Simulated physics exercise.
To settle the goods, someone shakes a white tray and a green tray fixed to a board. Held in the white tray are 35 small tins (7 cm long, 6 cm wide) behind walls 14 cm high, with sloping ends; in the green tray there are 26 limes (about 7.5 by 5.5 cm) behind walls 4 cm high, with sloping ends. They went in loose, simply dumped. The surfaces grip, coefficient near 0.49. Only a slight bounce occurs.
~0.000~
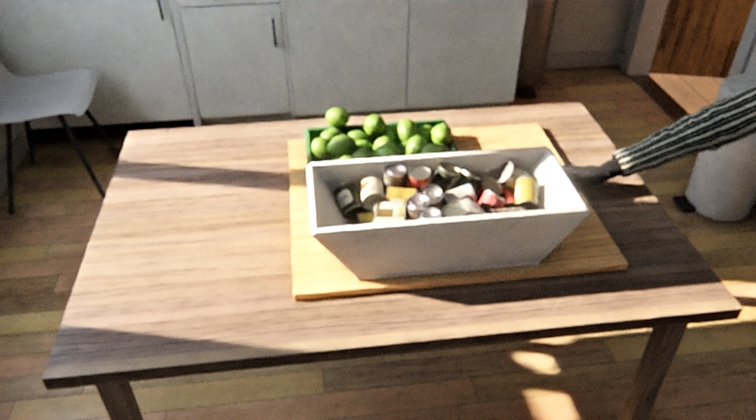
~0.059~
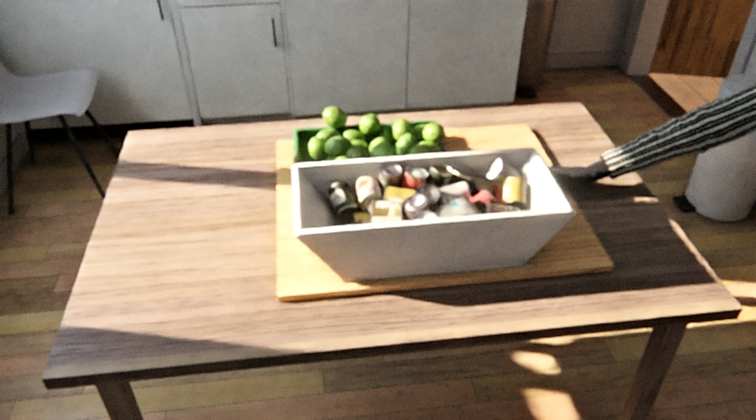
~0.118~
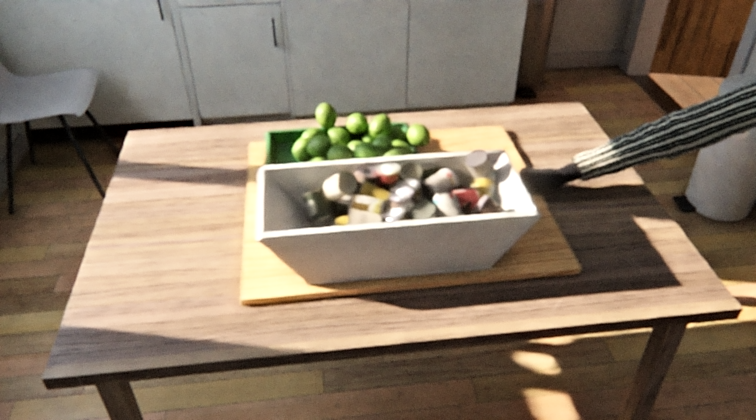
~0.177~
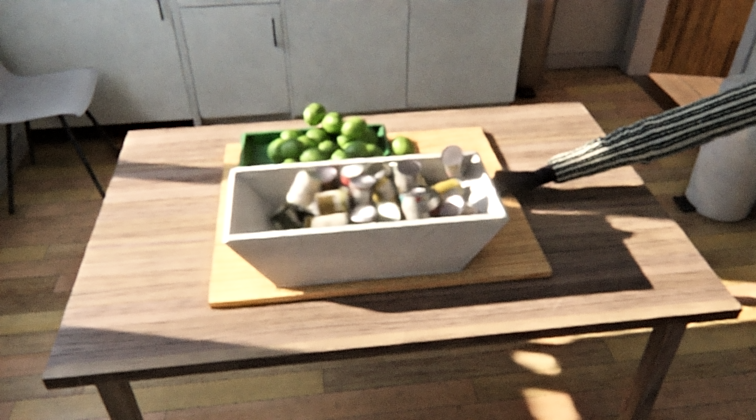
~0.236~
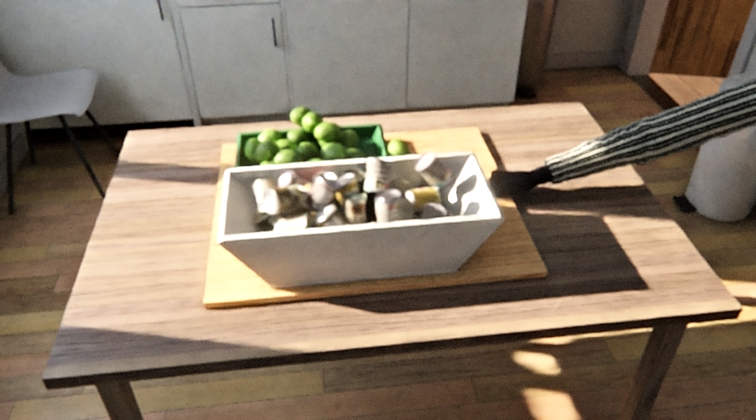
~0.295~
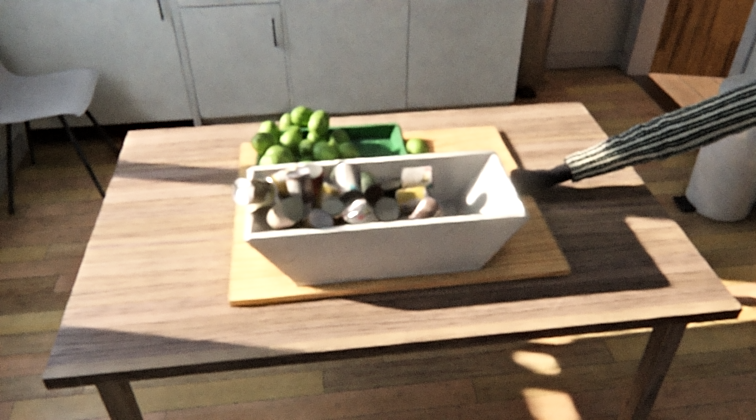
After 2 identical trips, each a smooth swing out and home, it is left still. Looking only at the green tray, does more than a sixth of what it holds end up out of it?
Yes.
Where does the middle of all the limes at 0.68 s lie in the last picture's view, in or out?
Middle: About (352, 146) px.
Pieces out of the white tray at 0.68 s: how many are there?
White tray: Roughly 4 out by then.
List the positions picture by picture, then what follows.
In the first picture (places track the rim corner closest to us here), green tray (its farthest corner) (442, 120); white tray (316, 230); 0 cm along; all still inside.
Green tray (431, 121); white tray (300, 232); 3 cm along, in the second picture.
Green tray (405, 123); white tray (262, 235); 11 cm along; 1 out, the lowest lime at (419, 135), in the third picture.
Green tray (382, 124); white tray (228, 238); 18 cm along; 2 out, the lowest lime at (404, 147), in the fourth picture.
Green tray (378, 124); white tray (222, 238); 20 cm along; 2 out, the lowest lime at (399, 151), in the fifth picture.
Green tray (396, 123); white tray (249, 236); 14 cm along; 2 out, the lowest lime at (291, 126), in the sixth picture.
After 0.47 s, the white tray is down by 1 of 35 and the green tray is down by 5 of 26.
After 0.68 s, the white tray is down by 4 of 35 and the green tray is down by 8 of 26.
After 0.98 s, the white tray is down by 9 of 35 and the green tray is down by 11 of 26.
Final count (at 1.37 s), the white tray is down by 9 of 35 and the green tray is down by 11 of 26. Asked share, 11 of 26, 42 per cent.
